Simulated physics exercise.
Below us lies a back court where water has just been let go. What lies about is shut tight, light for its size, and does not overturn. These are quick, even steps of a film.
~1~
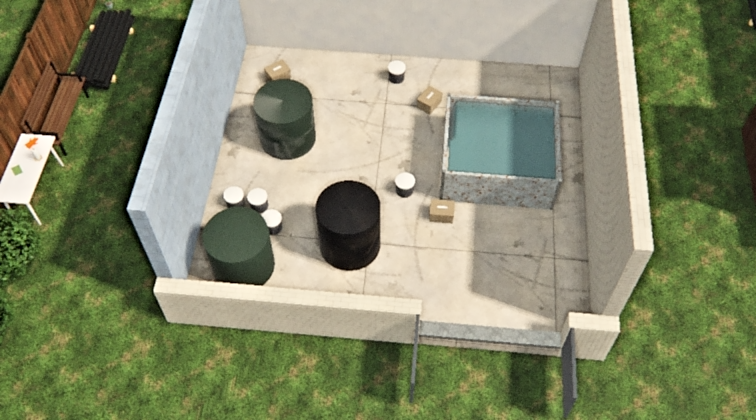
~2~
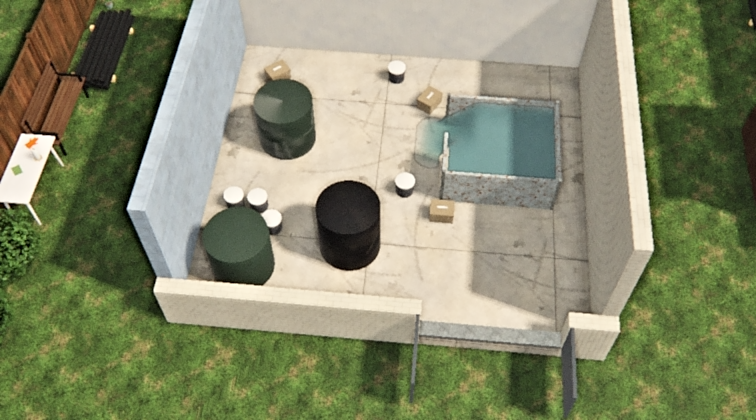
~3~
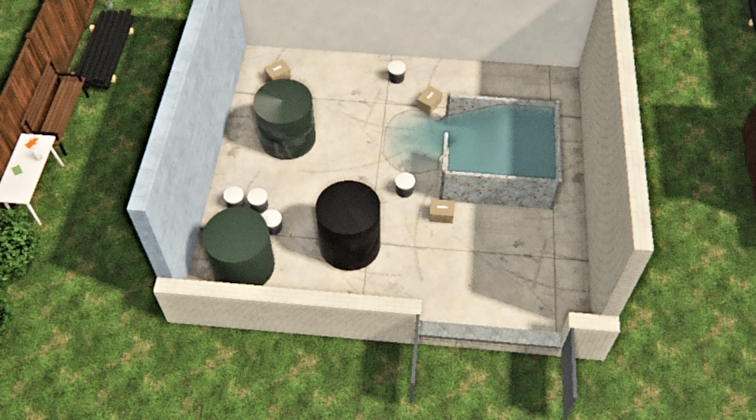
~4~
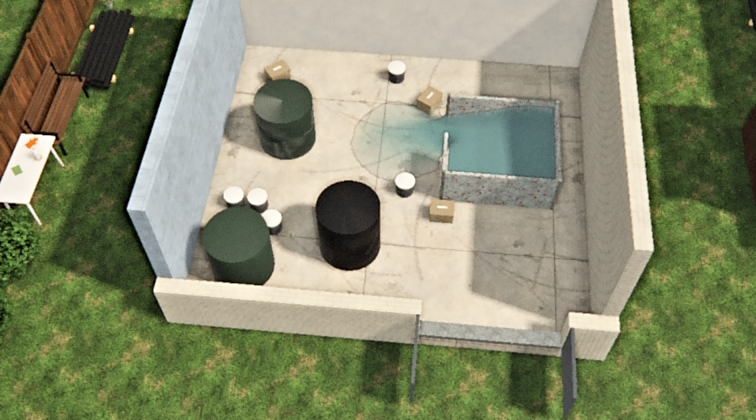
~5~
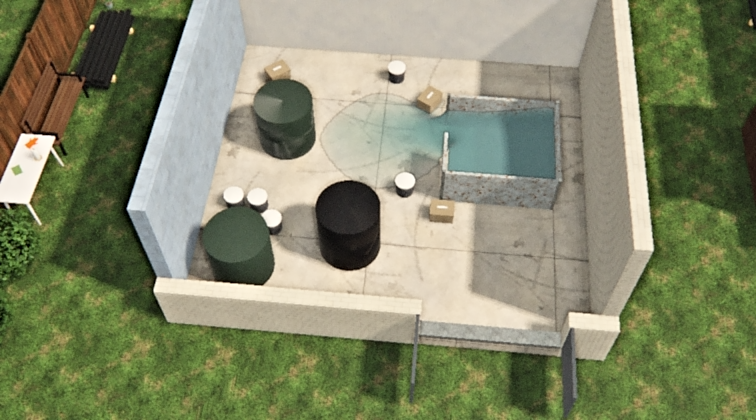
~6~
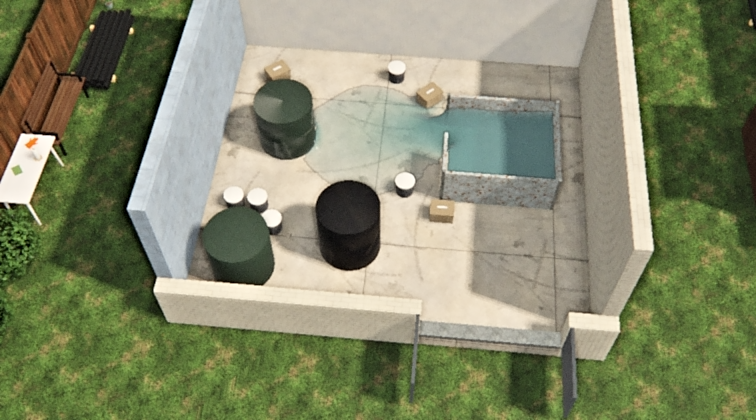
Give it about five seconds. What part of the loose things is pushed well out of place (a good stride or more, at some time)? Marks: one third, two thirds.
It is between one and two thirds.
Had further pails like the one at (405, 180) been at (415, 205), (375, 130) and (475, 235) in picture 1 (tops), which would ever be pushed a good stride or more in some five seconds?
One after the other: Never so far, yes, short of that.
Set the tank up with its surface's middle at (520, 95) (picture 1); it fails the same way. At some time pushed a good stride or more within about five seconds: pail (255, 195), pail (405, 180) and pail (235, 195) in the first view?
In turn: Yes, not that far, swept aside.
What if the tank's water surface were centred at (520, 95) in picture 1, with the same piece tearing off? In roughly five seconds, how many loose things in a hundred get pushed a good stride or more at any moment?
Near 80 in a hundred.
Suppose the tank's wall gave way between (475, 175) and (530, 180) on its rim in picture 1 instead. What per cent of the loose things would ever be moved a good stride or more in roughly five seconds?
Some 0 per cent.
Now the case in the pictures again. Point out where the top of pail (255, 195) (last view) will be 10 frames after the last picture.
Near (218, 227).
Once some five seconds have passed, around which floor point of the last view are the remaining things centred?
At about (335, 187).
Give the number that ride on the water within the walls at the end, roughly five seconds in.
It comes to 2.
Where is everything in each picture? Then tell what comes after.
A tote at (430, 96), on the bottom; a pail at (271, 218) rests on the ground; 0 of 8 have shifted, in the first frame.
A tote at (430, 96), on the bottom; a pail at (271, 218) rests on the ground; 0 of 8 have shifted, in the second frame.
A tote at (430, 96) rests on the ground; a pail at (271, 218), on the bottom; 0 of 8 have shifted, in the third frame.
A tote at (430, 96) rests on the ground; a pail at (271, 218) rests on the ground; 0 of 8 have shifted, in the fourth frame.
A tote at (430, 96) rests on the ground; a pail at (271, 218), on the bottom; 0 of 8 have shifted, in the fifth frame.
A tote at (430, 91), on the bottom, close to its start; a pail at (271, 218), on the bottom; 1 of 8 have shifted, in the sixth frame.
A moment on, 0 of 8 are well off their spots; 0 afloat.
Next, 3 of 8 are well off their spots; 1 afloat.
Later, 4 of 8 are well off their spots; 2 afloat.
In the end, 5 of 8 are well off their spots, and 5 have been at some point; 2 afloat.
